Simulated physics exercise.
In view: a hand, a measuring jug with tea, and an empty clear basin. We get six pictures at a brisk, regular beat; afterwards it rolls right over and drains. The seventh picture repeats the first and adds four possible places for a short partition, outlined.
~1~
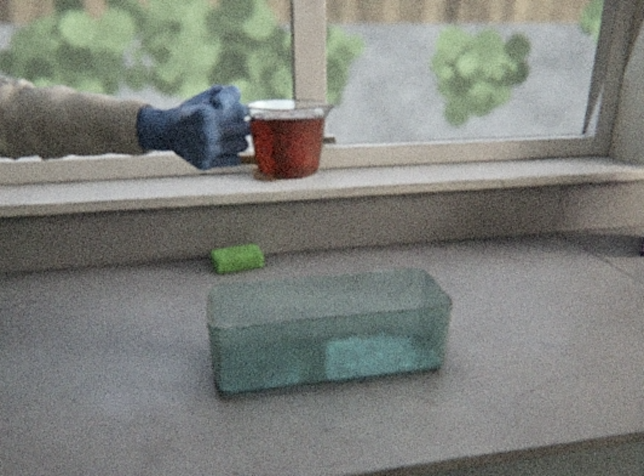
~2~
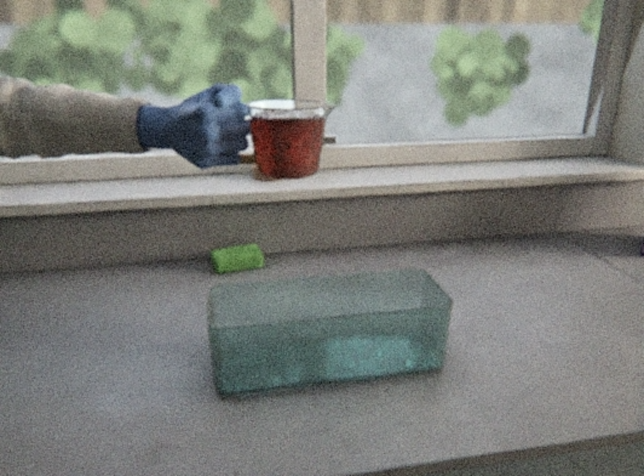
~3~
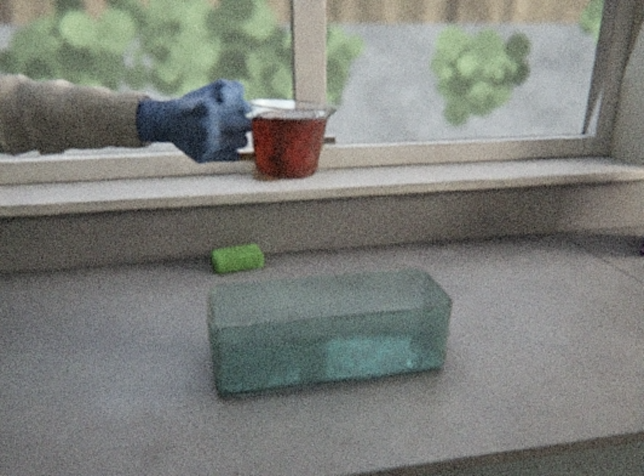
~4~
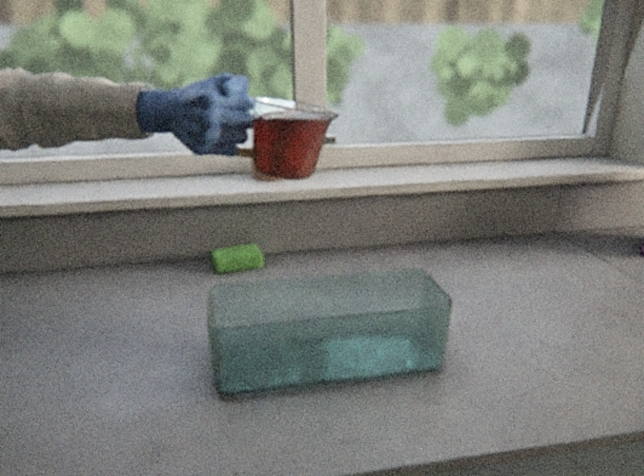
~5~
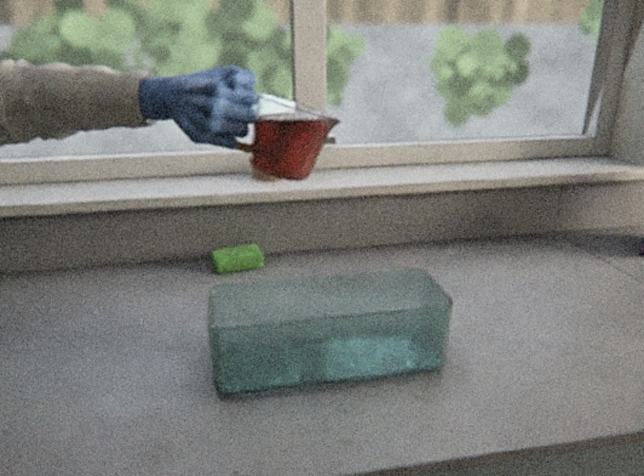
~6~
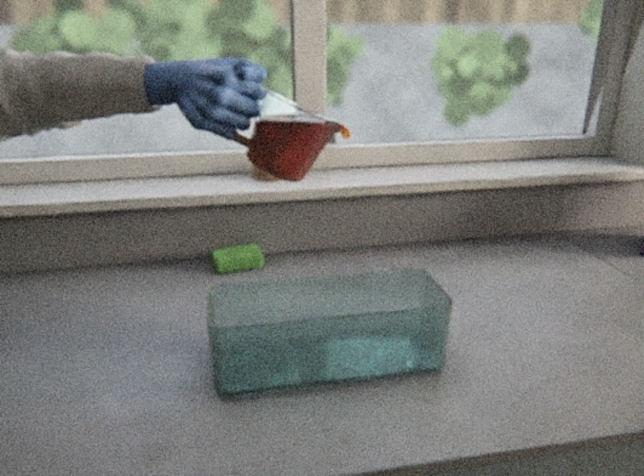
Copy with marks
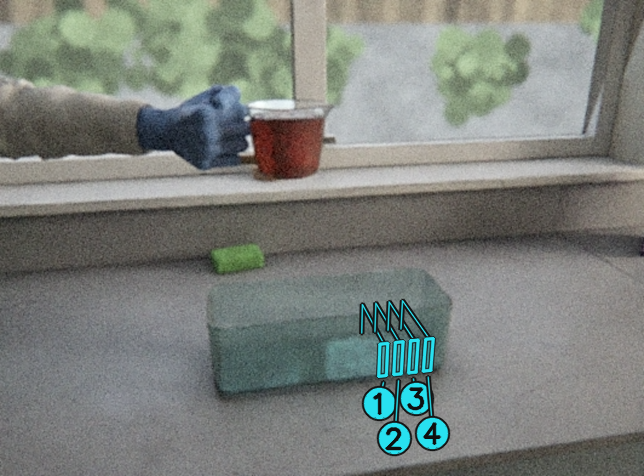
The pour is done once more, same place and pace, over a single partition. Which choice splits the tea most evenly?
2 is best.
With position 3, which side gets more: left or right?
The left one.
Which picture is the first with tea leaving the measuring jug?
Picture 6.
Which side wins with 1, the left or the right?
More ends on the right.
On the marked copy, 1 at (383, 382); 2 at (398, 380); 3 at (413, 378); 4 at (428, 376).
Choosing 1, about 18 % ends left of the wall and 80 % right of it.
Choosing 2, about 46 % ends left of the wall and 51 % right of it; 3 % is lost outside.
Choosing 3, about 85 % ends left of the wall and 12 % right of it; 3 % is lost outside.
Choosing 4, about 93 % ends left of the wall and 4 % right of it; 3 % is lost outside.
